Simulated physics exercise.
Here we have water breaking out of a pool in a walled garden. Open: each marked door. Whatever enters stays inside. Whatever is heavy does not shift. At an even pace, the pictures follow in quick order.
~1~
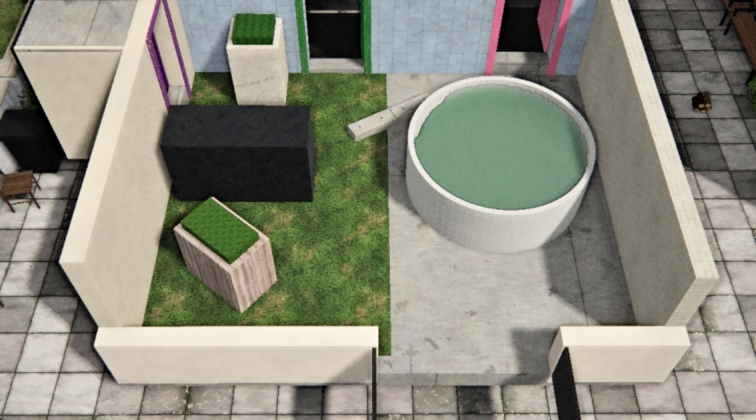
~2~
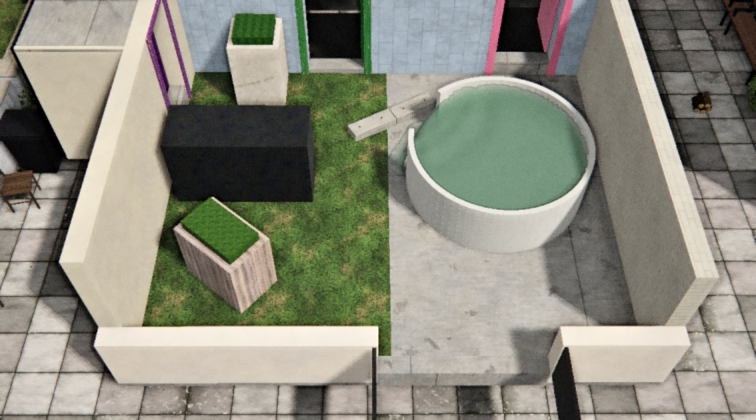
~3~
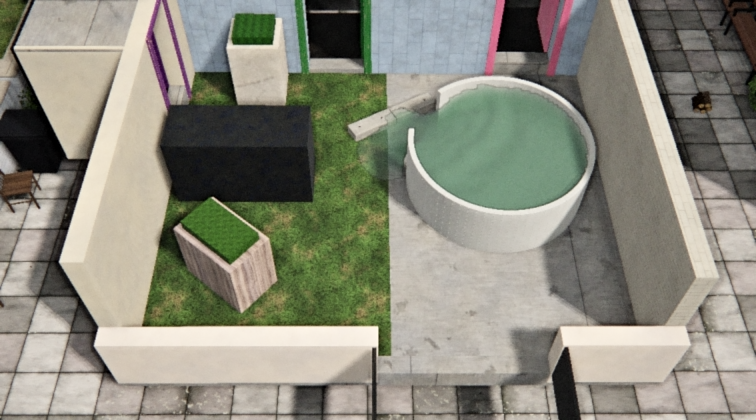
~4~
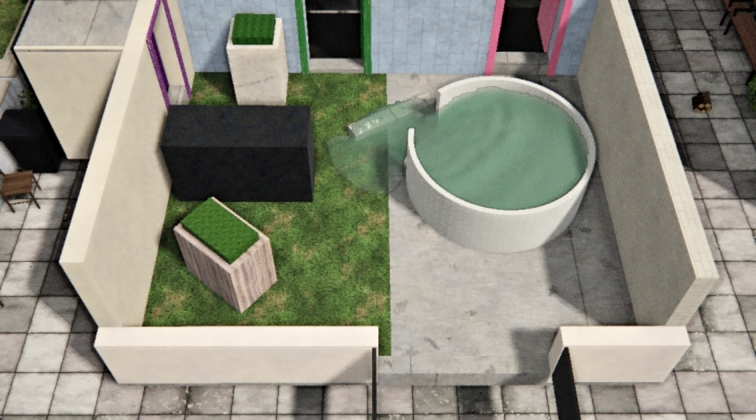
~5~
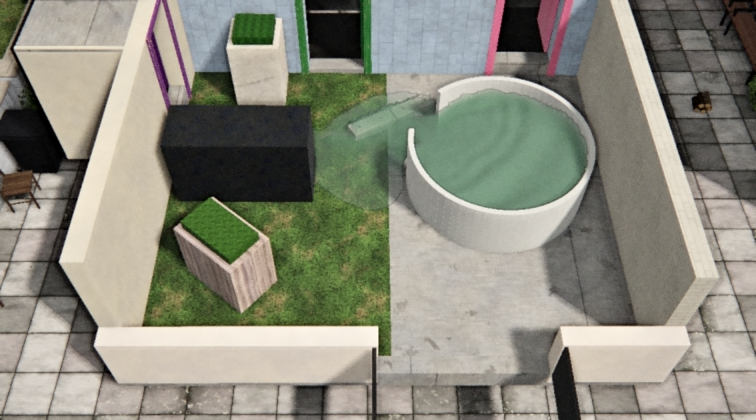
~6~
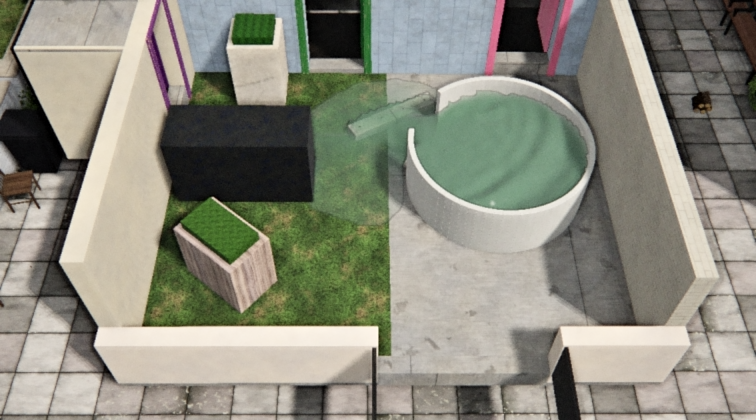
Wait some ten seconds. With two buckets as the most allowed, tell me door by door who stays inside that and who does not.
As I see it, the pink door receives no more than two buckets; the purple door receives no more than two buckets; the green door receives more than two buckets.
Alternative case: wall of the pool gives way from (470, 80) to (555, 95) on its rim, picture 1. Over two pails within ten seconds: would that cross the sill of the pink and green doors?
Looks like pink gets past it, and green gets past it too.
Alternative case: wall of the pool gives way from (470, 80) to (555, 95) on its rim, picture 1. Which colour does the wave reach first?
That's the pink one.
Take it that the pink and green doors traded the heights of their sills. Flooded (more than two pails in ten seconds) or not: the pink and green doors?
Results - pink door surpasses it, green door fails to reach it.
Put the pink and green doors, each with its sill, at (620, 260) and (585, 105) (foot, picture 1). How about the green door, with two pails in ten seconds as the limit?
Well, in that case the green tops the limit.
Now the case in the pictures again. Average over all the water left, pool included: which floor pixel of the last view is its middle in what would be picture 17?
Centre of mass: Roughly (431, 162).
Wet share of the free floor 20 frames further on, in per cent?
It should be close to 75 %.
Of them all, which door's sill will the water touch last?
Last in line is the purple one.
A moment on, water covers 35 % of the floor; the pink door wet at the sill, nothing in, the purple door not reached, the green door under two buckets in.
Next, water covers 45 % of the floor; the pink door wet at the sill, nothing in, the purple door wet at the sill, nothing in, the green door over two buckets in.
Then, water covers 75 % of the floor; the pink door wet at the sill, nothing in, the purple door wet at the sill, nothing in, the green door far over two buckets in.
Later, water covers 95 % of the floor; the pink door wet at the sill, nothing in, the purple door wet at the sill, nothing in, the green door far over two buckets in.
In the end, water covers 95 % of the floor; the pink door wet at the sill, nothing in, the purple door wet at the sill, nothing in, the green door far over two buckets in.
